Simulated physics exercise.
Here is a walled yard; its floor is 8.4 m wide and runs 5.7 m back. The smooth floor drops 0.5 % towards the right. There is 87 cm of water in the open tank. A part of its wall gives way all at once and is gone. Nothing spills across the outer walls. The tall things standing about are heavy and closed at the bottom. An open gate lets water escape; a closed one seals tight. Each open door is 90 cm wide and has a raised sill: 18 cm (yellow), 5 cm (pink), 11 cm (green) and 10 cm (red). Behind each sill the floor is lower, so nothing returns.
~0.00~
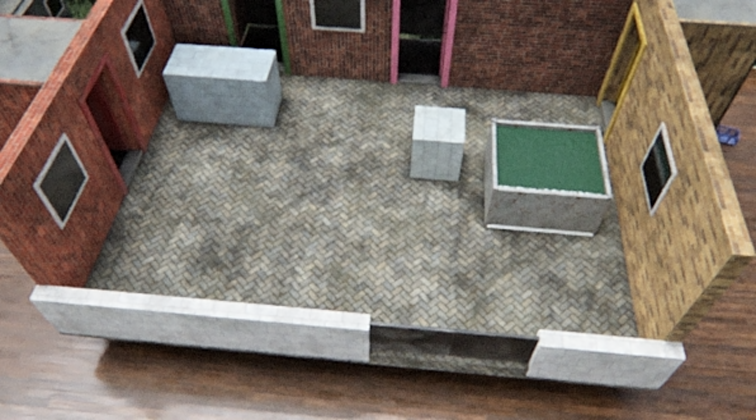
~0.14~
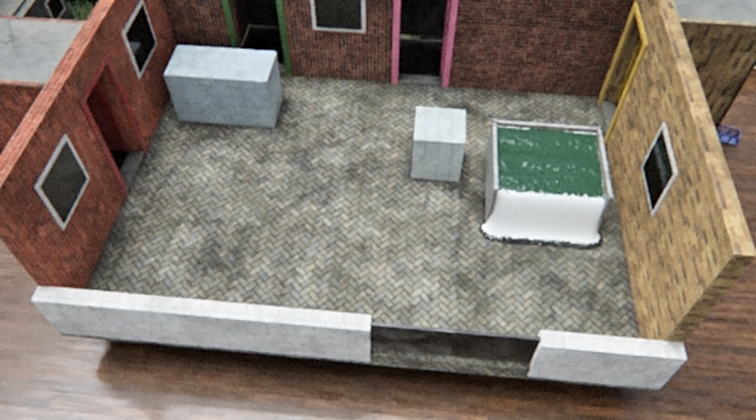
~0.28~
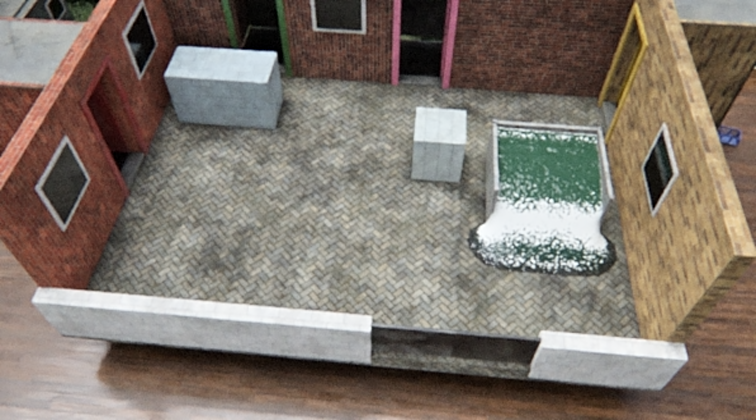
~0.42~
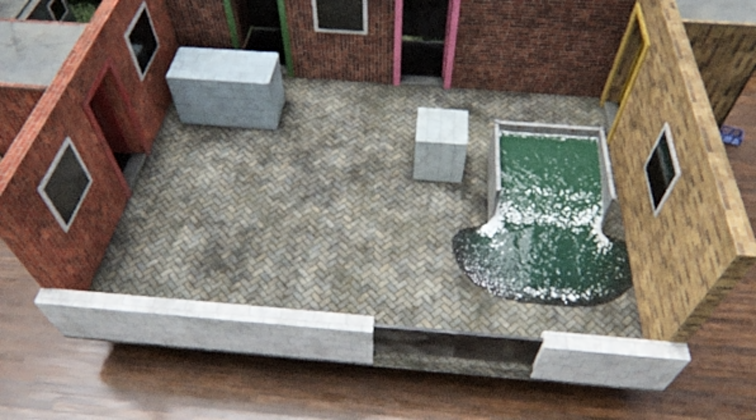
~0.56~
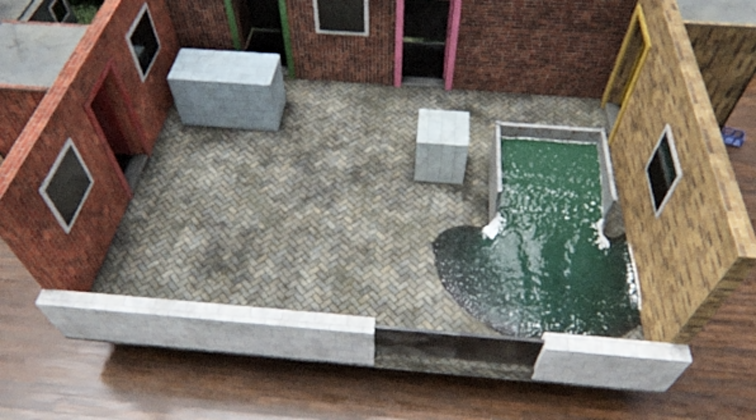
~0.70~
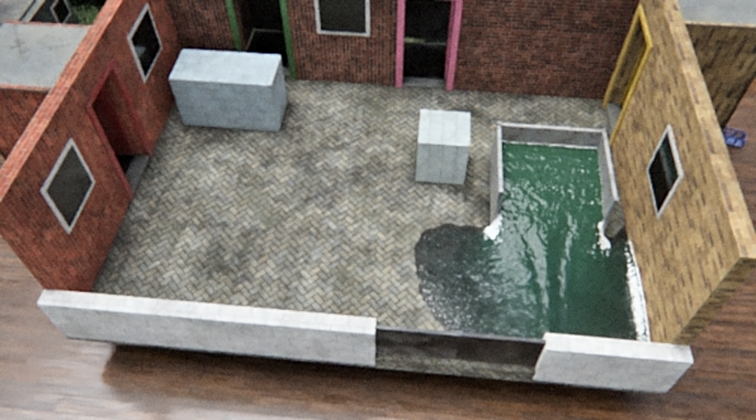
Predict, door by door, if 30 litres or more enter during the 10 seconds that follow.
Door by door: At the yellow door it stays under the limit; at the pink door it does not reach the limit; at the green door it keeps below the limit; at the red door it does not reach the limit.
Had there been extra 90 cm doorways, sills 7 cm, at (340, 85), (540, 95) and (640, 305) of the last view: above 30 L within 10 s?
In turn: Under, not over, above.
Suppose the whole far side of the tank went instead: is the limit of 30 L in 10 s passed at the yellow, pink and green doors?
Against that limit: Yellow above, pink over, green not over.
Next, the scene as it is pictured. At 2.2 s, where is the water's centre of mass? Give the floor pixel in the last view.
At about (521, 288).
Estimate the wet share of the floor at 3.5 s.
About 55 per cent.
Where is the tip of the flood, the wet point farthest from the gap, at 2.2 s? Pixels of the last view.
At about (210, 327).
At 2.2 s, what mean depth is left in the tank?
Some 16 cm.
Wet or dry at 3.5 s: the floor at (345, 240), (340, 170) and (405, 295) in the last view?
In that order: Flooded, still dry, under water.
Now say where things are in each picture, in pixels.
The first picture shows the open tank at (548, 160) is whole and still, 87 cm deep.
In the second picture, the front is at (599, 237), 1.0 m from the gap at (544, 218); 0.4 m2 of floor is under water; 87 cm left at the back of the open tank.
In the third picture, the front is at (476, 248), 1.2 m from the gap at (544, 219); 1.6 m2 of floor is under water; 77 cm left at the back of the open tank.
In the fourth picture, the front is at (628, 283), 1.6 m from the gap at (546, 221); 3.1 m2 of floor is under water; 74 cm left at the back of the open tank.
In the fifth picture, the front is at (499, 327), 2.0 m from the gap at (547, 223); 5.2 m2 of floor is under water; 69 cm left at the back of the open tank.
In the sixth picture, water pours out at (548, 224) and has run 2.6 m, to a hidden place; typically 9 cm deep outside, 60 cm at the open tank's back.
After 1.4 s water covers 20 % of the floor and is deepest (59 cm) near (635, 333); yellow door not reached, pink door not reached, green door not reached, red door not reached.
After 2.2 s water covers 25 % of the floor and is deepest (36 cm) near (615, 364); yellow door not reached, pink door not reached, green door not reached, red door not reached.
After 3.5 s water covers 55 % of the floor and is deepest (19 cm) near (81, 315); yellow door 6 cm at the sill, 0 L in, pink door not reached, green door not reached, red door not reached.
After 6.0 s water covers 80 % of the floor and is deepest (20 cm) near (163, 131); yellow door 5 cm at the sill, 0 L in, pink door 2 cm at the sill, 0 L in, green door not reached, red door 10 cm at the sill, 1 L in.
After 10.0 s water covers 95 % of the floor and is deepest (8 cm) near (605, 299); yellow door 4 cm at the sill, 0 L in, pink door 5 cm at the sill, 0 L in, green door 3 cm at the sill, 0 L in, red door 6 cm at the sill, 3 L in.
